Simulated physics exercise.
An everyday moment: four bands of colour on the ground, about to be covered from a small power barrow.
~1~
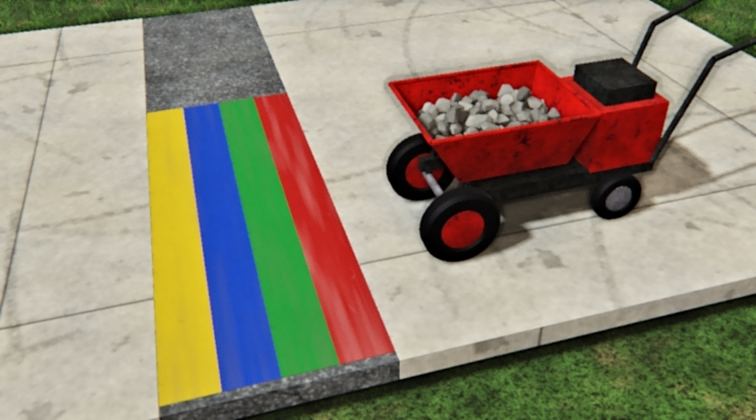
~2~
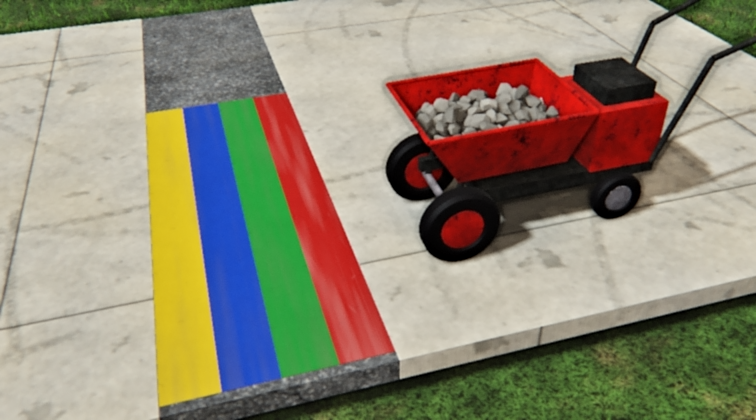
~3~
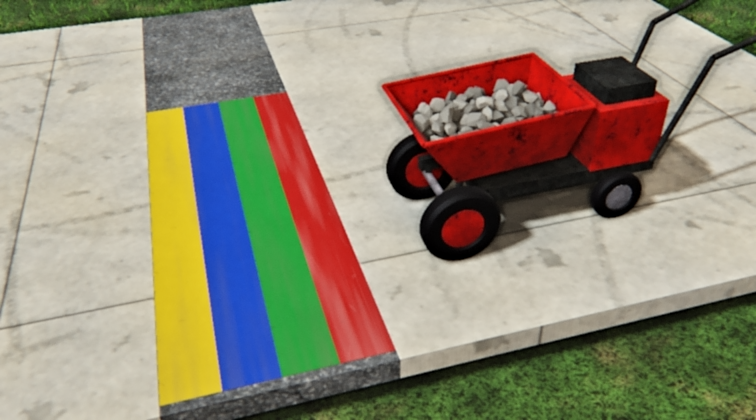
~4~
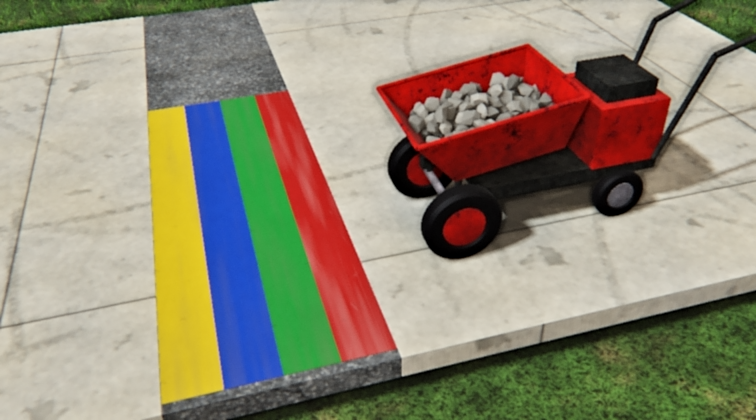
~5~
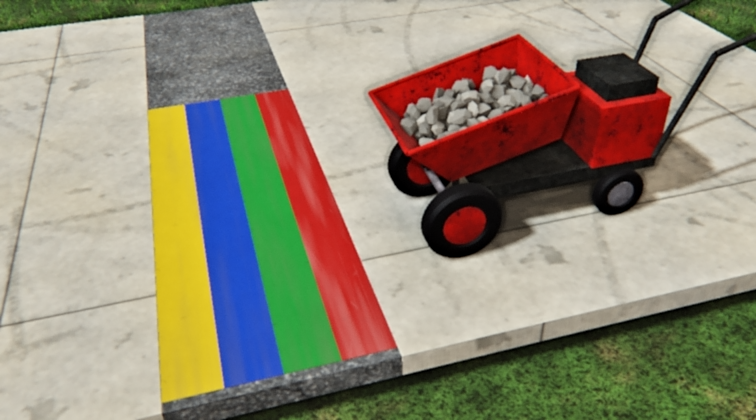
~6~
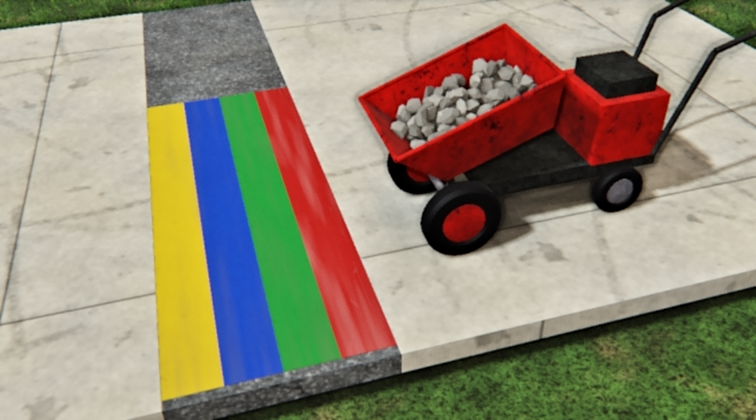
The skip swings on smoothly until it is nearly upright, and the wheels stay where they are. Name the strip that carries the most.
The red one gets the largest share.
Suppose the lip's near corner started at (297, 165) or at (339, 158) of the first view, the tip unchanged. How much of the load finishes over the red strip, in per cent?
About 0 and 0 per cent.
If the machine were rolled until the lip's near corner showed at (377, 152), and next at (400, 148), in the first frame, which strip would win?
At the first place that green strip, at the second the strip in green.
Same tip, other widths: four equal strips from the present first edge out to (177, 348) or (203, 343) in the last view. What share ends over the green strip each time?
About 20 and 30 per cent.
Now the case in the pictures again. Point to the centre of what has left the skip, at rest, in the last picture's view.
Around (307, 241).
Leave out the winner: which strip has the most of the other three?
In second place: The green strip.
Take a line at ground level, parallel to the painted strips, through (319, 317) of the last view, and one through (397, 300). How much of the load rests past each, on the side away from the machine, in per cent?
The first gives 30 %, the second 80 %.
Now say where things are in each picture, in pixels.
Lip of the skip at (432, 143), level; top of the load at (492, 119), broken stones; red strip at (351, 311); green strip at (297, 322); blue strip at (243, 334); yellow strip at (186, 346), in the first picture.
Lip of the skip at (429, 144), level; top of the load at (489, 115), in the second picture.
Lip of the skip at (424, 145), tipped barely; top of the load at (486, 113), in the third picture.
Lip of the skip at (418, 148), tipped a little; top of the load at (495, 103), in the fourth picture.
Lip of the skip at (408, 154), tipped a little; top of the load at (500, 93), in the fifth picture.
Lip of the skip at (397, 160), tipped clearly; top of the load at (500, 87); red strip at (352, 305); green strip at (299, 316); blue strip at (245, 328); yellow strip at (188, 341), in the sixth picture.
Soon after the last picture, skip tipped steeply; all in the skip.
A little later, skip tipped steeply; nearly all in the skip; a small part over the red strip.
Later still, skip tipped right over; about half in the skip; about a quarter over the red strip; about a quarter over the green strip; a small part over the blue strip.
By the end, skip tipped right over; about a quarter in the skip; about a third over the red strip; about a quarter over the green strip; a small part over the blue strip; a stray few over the yellow strip; a stray few off the paint.
